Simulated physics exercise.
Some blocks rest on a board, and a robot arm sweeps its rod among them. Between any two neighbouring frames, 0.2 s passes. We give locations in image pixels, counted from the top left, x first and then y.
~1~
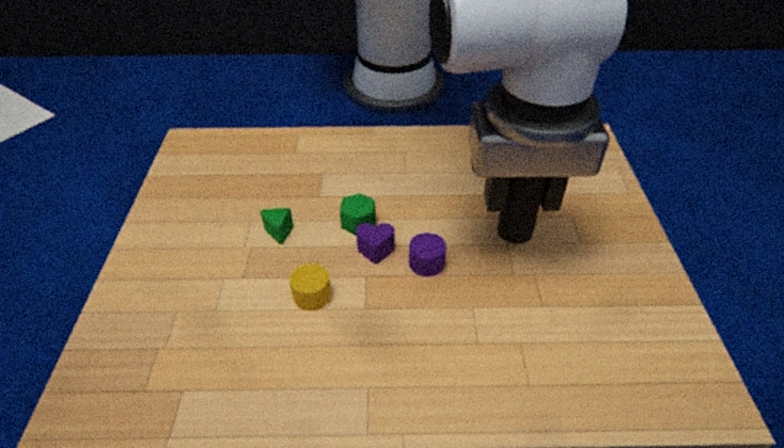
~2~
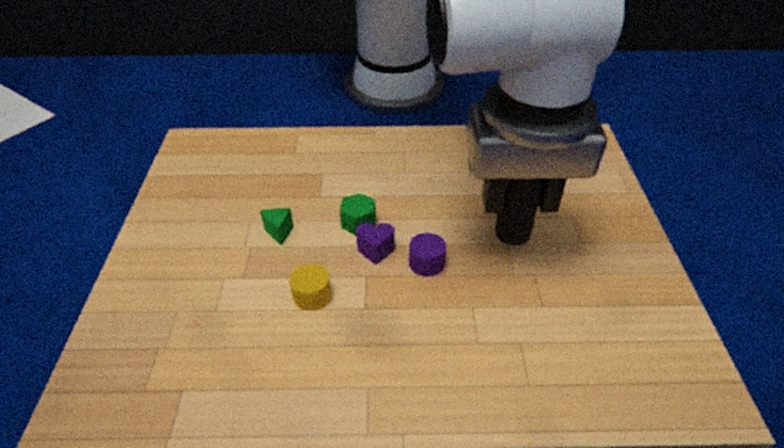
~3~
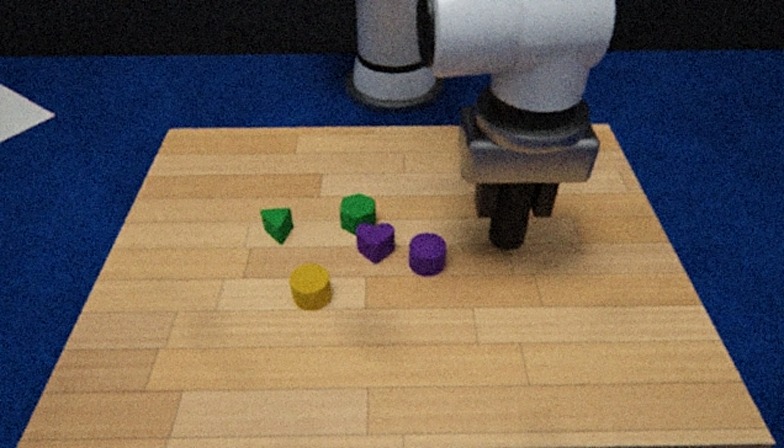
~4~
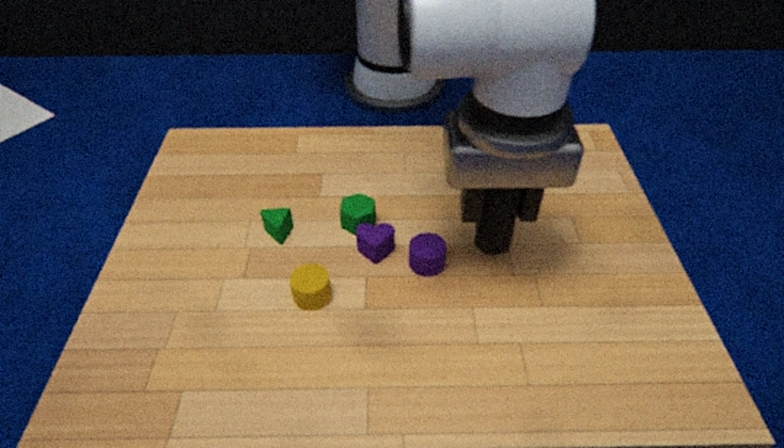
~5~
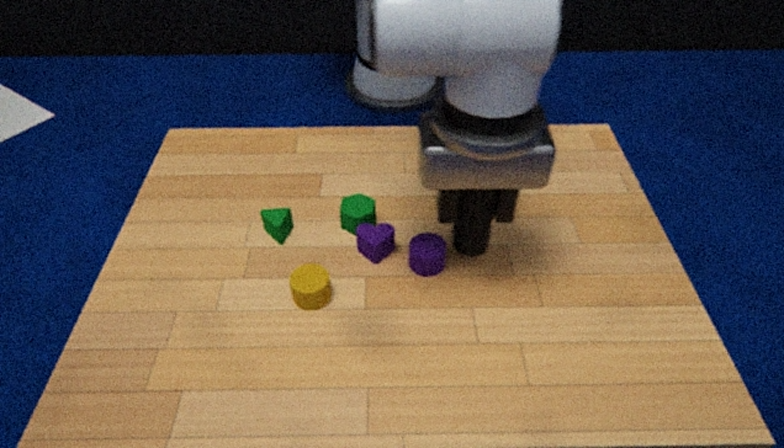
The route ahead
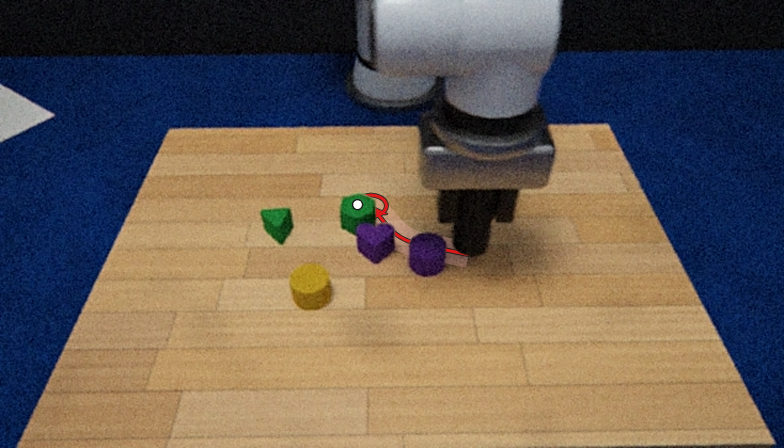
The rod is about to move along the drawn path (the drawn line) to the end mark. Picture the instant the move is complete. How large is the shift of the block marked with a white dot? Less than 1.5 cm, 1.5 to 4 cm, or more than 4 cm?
By the end of the path, it will have gone between 1.5 and 4 cm.
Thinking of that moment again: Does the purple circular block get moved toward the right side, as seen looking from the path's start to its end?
Answer: No.
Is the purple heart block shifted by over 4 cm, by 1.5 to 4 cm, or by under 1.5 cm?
Distance: Below 1.5 cm.
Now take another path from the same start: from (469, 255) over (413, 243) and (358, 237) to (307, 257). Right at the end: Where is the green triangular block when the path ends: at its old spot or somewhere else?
When the path is over, the green triangular block is still on its spot.
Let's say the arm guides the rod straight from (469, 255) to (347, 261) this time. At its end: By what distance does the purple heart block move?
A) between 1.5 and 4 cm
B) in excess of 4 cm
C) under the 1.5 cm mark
Answer: B.
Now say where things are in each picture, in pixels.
Lower end of the rod (515, 233), tops of blocks, green hexagonal block (358, 205), purple heart block (375, 232), purple circular block (428, 245), in the first picture.
Rod (513, 234), blocks as before, in the second picture.
Rod (506, 238), blocks as before, in the third picture.
Rod (492, 243), blocks as before, in the fourth picture.
Rod (470, 244), green hexagonal block (358, 205), purple heart block (375, 232), purple circular block (428, 245), in the fifth picture.
The drawn path runs from (469, 255) by way of (426, 246) and (391, 230) to (370, 206); the dot is on the green hexagonal block.
On the path given first. One third of the way, rod (425, 235); purple circular block (403, 248).
Two thirds of the way, rod (390, 218); purple heart block (364, 231), turned 30° anticlockwise; purple circular block (399, 248).
At the end, rod (370, 195); green hexagonal block (335, 194), turned 55° anticlockwise; purple heart block (364, 231), turned 30° anticlockwise; purple circular block (399, 248).
